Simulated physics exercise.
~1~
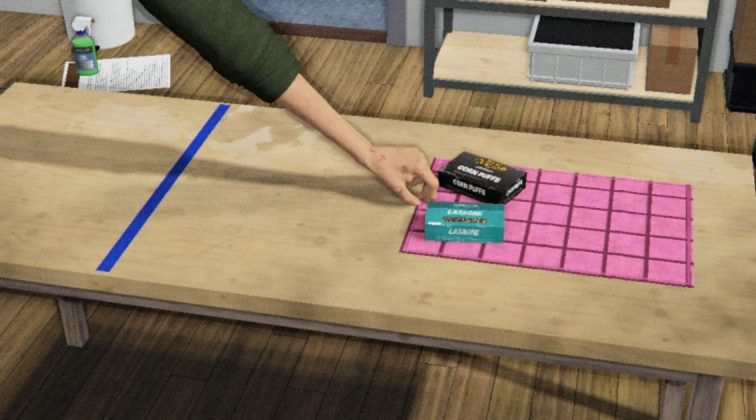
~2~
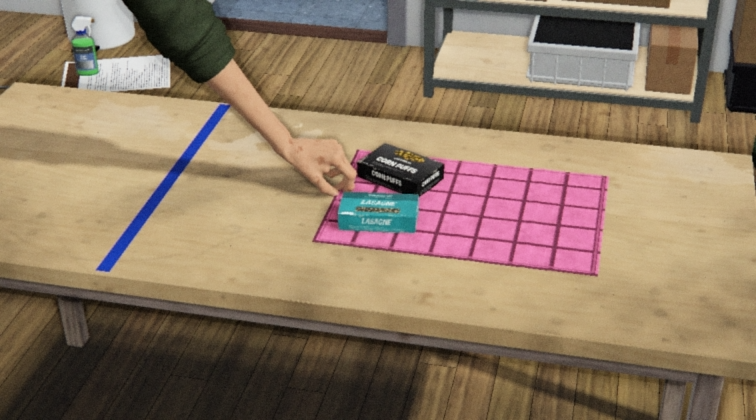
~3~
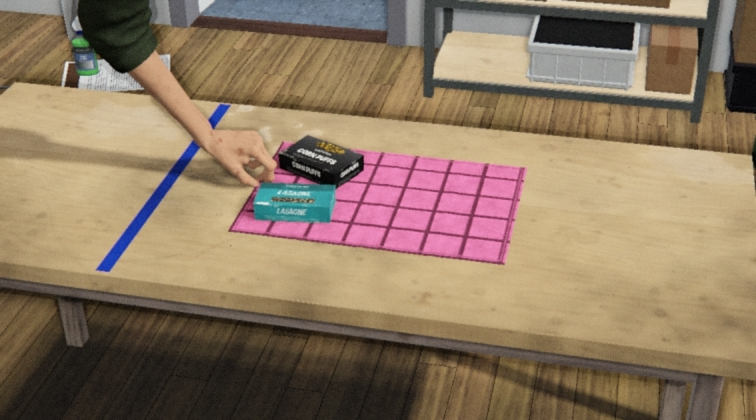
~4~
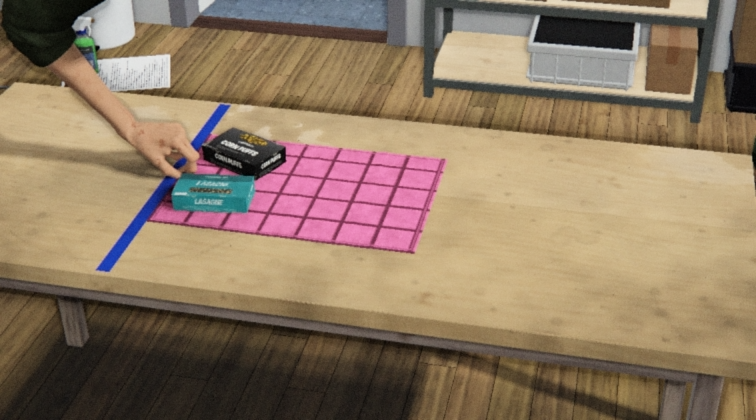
On a wooden workbench, a hand pulling a pink cloth left with turquoise and black packets aboard, its hem reaching the blue tape.
